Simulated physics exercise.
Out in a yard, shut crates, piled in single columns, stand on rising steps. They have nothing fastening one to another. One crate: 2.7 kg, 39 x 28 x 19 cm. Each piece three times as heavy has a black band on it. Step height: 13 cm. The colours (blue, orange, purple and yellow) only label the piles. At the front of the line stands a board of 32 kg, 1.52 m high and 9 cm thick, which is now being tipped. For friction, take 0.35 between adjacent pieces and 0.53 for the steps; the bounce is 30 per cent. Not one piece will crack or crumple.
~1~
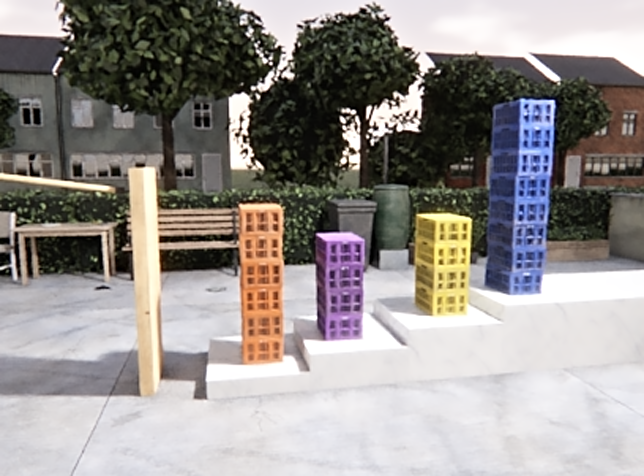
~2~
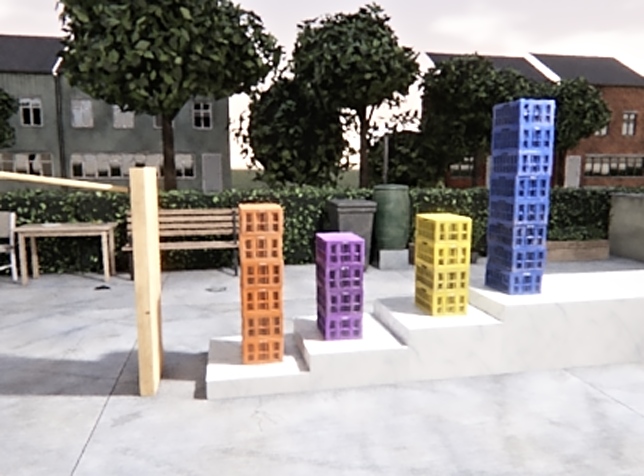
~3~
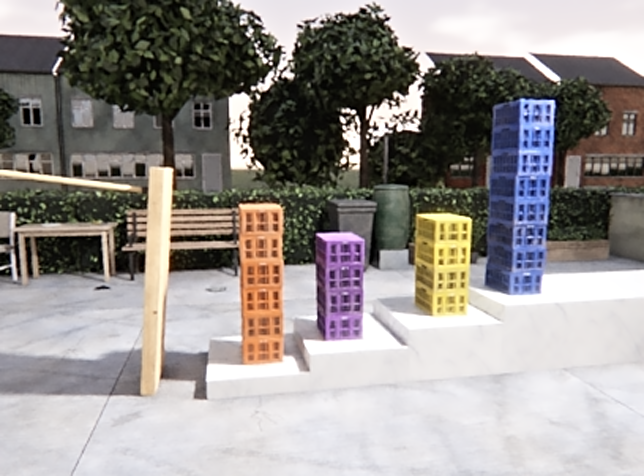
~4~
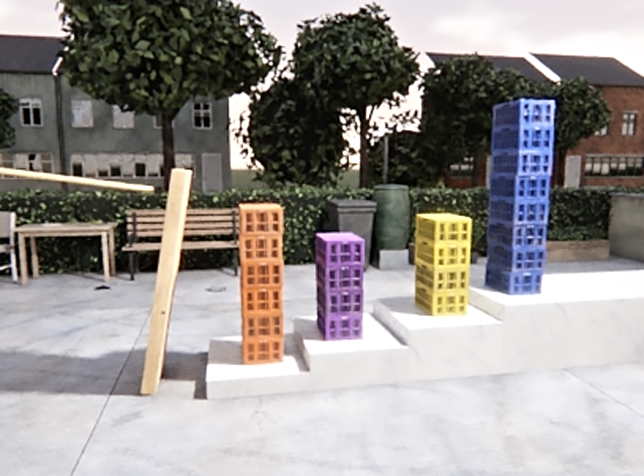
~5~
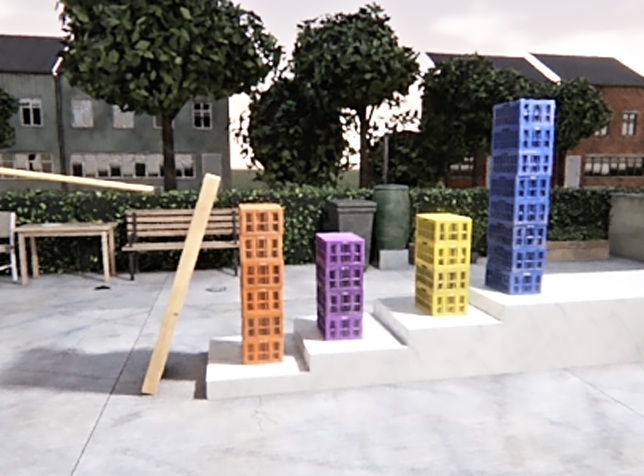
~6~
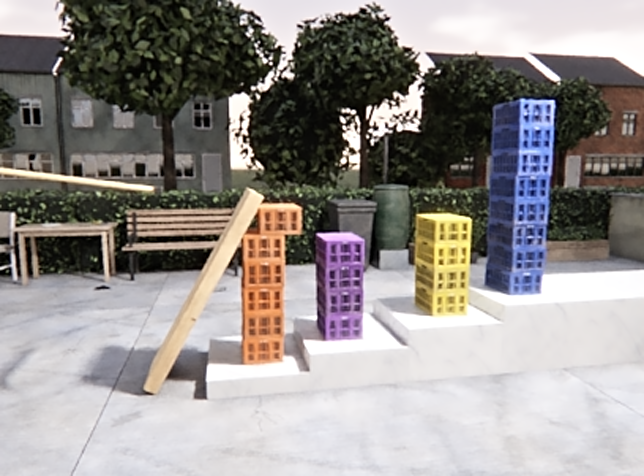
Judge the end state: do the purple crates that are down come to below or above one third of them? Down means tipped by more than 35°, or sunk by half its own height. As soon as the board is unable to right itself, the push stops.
They come to above one third.
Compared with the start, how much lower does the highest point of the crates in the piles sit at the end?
I'd put it at around 0 cm.
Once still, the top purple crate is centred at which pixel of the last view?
Near (430, 271).
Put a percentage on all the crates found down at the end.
About 35% of them.
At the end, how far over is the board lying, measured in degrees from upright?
60°, roughly.
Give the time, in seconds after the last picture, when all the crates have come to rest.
Somewhere near 2.0 seconds.
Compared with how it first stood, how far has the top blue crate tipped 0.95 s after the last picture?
Roughly 0°.
Then, 0.17 s on from the sixth picture, board 38° from upright; none of the 4 purple crates down (0 of 22 in all colours); top purple crate displaced 22 mm; top orange crate tipped 30°.
Then, 0.37 s on from the sixth picture, board 48° from upright; none of the 4 purple crates down (2 of 22 in all colours); top purple crate displaced 21 cm; top orange crate tipped 62°.
Then, 0.55 s on from the sixth picture, board 58° from upright; none of the 4 purple crates down (5 of 22 in all colours); top purple crate tipped 23°, 8 cm lower; top orange crate tipped 45°, 15 cm lower.
Then, 0.95 s on from the sixth picture, board 59° from upright; 3 of the 4 purple crates down (8 of 22 in all colours); top purple crate tipped 25°, 19 cm lower; top orange crate tipped 29°, 26 cm lower.
Finally, board 59° from upright; 3 of the 4 purple crates down (8 of 22 in all colours); top purple crate tipped 14°, 21 cm lower; top orange crate tipped 37°, 29 cm lower. That is 75 per cent. Seen by the last camera, middles, top purple crate near (430, 271), top orange crate near (402, 254).
